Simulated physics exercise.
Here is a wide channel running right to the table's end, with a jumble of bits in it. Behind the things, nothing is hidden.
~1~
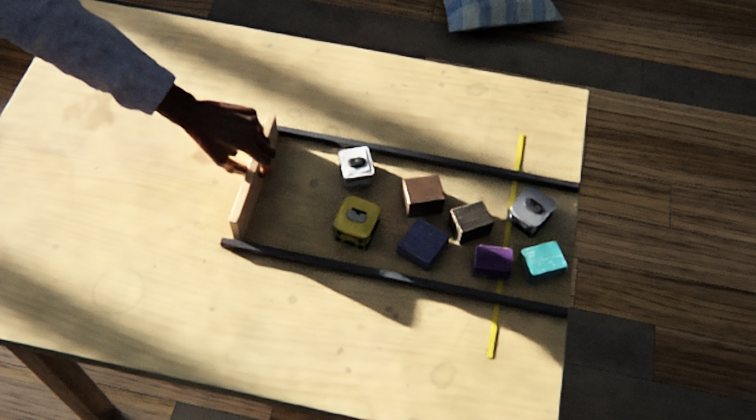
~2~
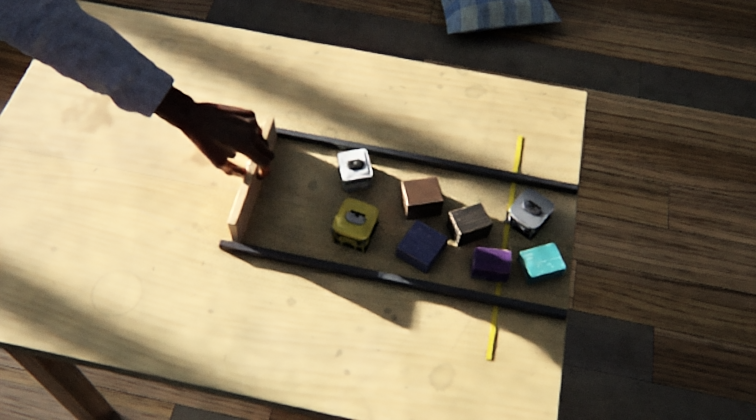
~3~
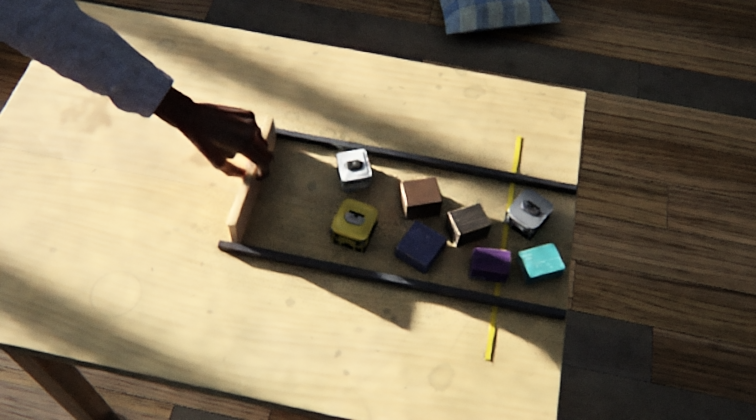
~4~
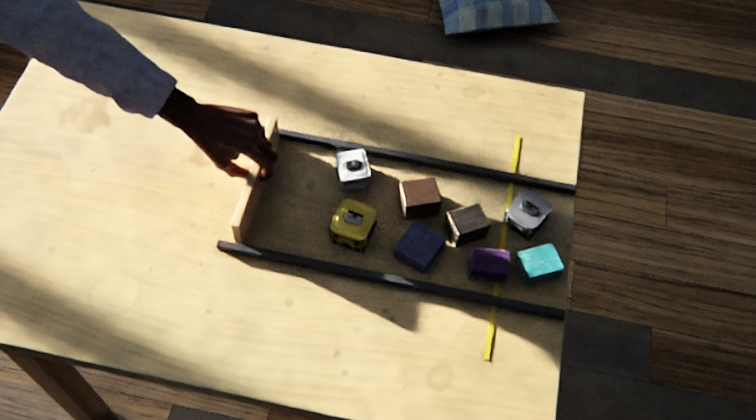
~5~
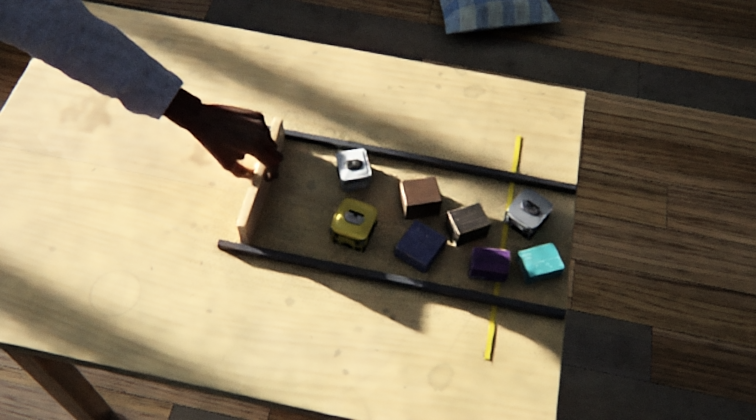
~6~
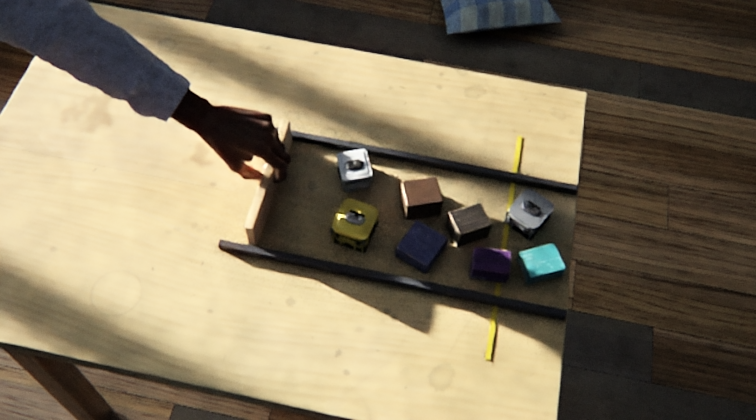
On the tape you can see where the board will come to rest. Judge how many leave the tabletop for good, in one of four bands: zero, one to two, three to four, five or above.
Spilled: More than two, under five.
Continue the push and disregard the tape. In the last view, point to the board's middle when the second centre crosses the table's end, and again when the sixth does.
First roughly (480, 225), later roughly (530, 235).
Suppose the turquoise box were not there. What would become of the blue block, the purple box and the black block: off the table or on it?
The blue block? It does not drop. The purple box? It heads down. The black block? It heads down.
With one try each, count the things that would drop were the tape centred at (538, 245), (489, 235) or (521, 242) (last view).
Try by try, 6, 2 and 5.
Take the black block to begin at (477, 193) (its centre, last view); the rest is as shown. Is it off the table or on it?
Well, this time it stays in place.
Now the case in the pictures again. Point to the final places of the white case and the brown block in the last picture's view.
Reading them off: First (526, 203); then (552, 234).
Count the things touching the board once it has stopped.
All in all, 2.
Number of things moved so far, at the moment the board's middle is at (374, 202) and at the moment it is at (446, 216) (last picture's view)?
First 4, after that 8.
Early on, none off yet; turquoise box at rest near (541, 264); grey case at rest near (529, 214); purple box at rest near (491, 265).
A while later, none off yet; turquoise box travelled a little near (553, 265); grey case at rest near (531, 213); purple box travelled about its own width near (514, 274).
Finally, the number that fall off is three or four; lost, black block, purple box, grey case and turquoise box.
